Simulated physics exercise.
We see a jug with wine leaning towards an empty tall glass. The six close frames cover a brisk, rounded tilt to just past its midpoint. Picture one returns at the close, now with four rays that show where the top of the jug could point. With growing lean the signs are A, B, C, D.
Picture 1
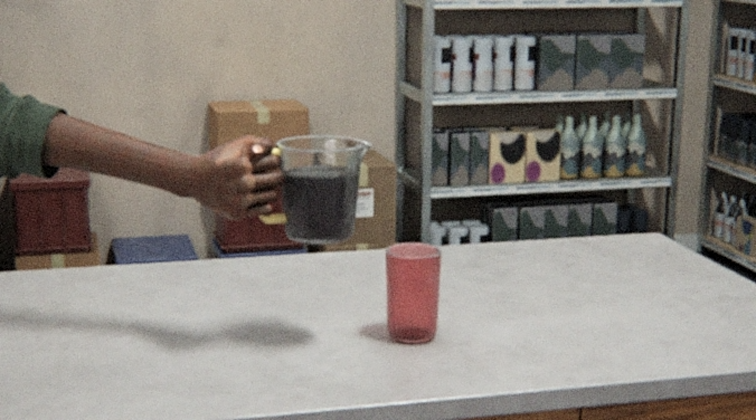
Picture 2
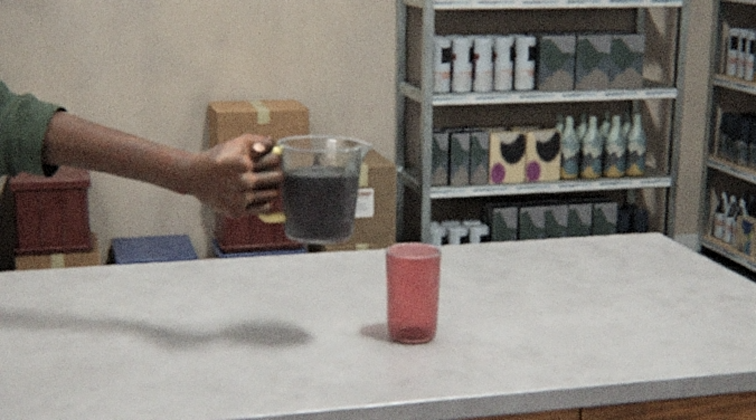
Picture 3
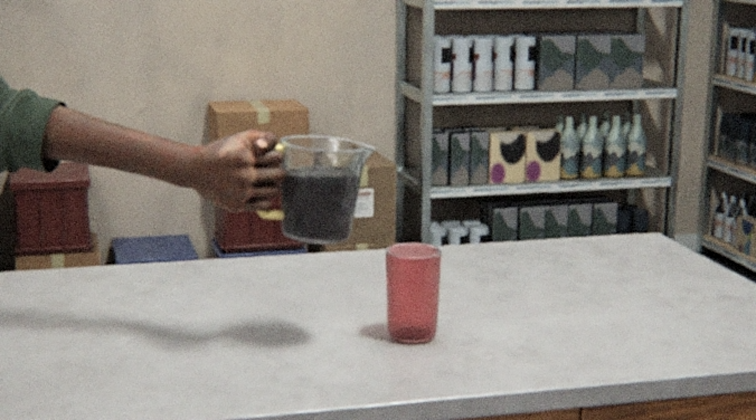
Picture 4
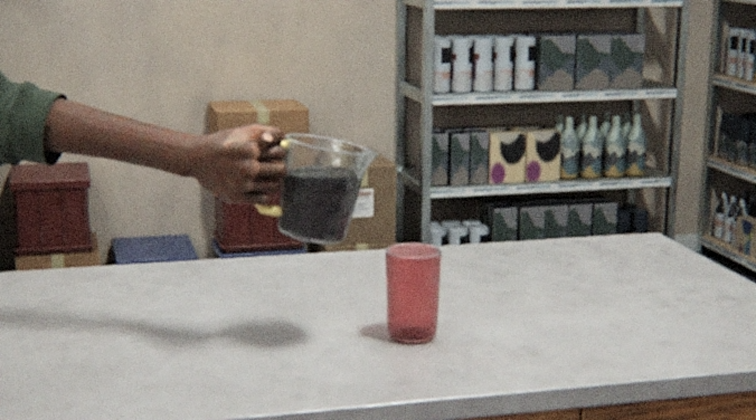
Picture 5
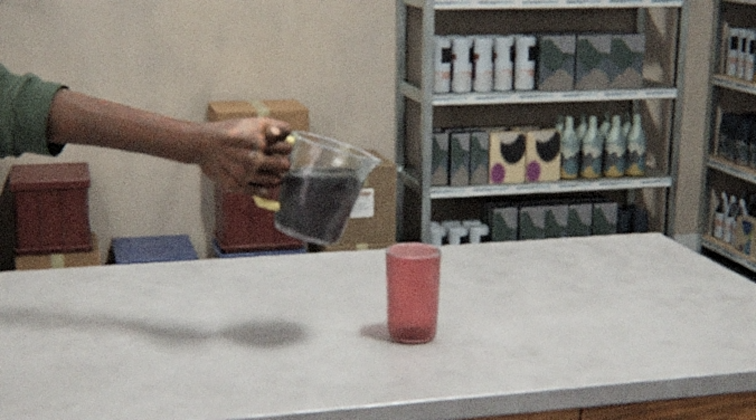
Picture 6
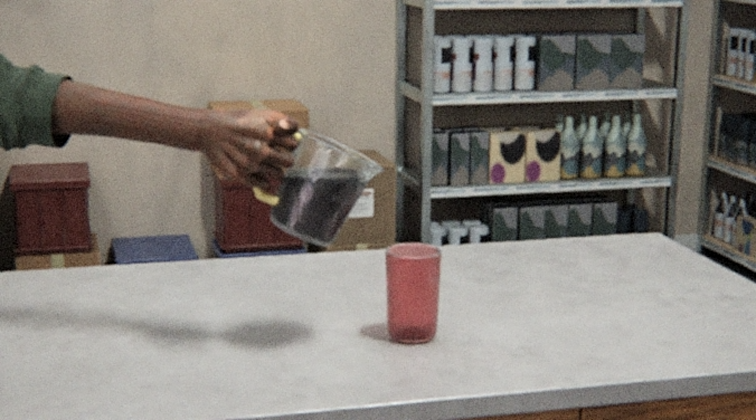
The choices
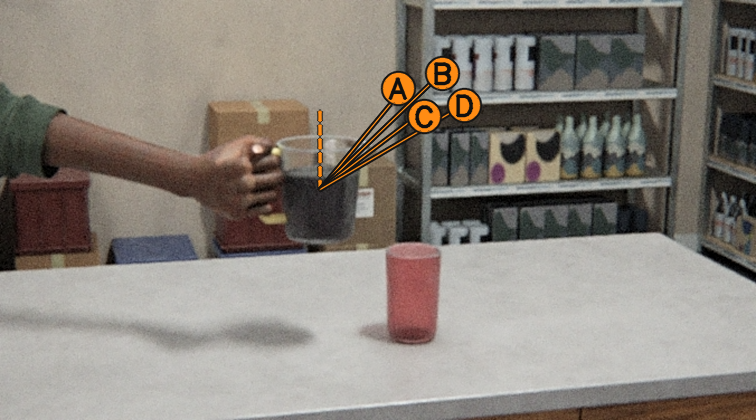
At a pale counter, a hand gradually tilts a jug of dark liquid rightward near a red glass.
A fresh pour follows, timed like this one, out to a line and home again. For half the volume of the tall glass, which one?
D is best.
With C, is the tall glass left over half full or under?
Under.
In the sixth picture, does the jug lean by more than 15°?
Yes.
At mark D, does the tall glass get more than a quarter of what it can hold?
Yes.
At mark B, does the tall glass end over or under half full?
Under.
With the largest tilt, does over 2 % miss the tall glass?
No, it does not.
On the marked copy, A at (390, 104); B at (429, 84); C at (407, 123); D at (449, 113).
With A, the tall glass ends with about 8 % of what it can hold.
With B, the tall glass ends with about 18 % of what it can hold.
With C, the tall glass ends with about 32 % of what it can hold.
With D, the tall glass ends with about 50 % of what it can hold.
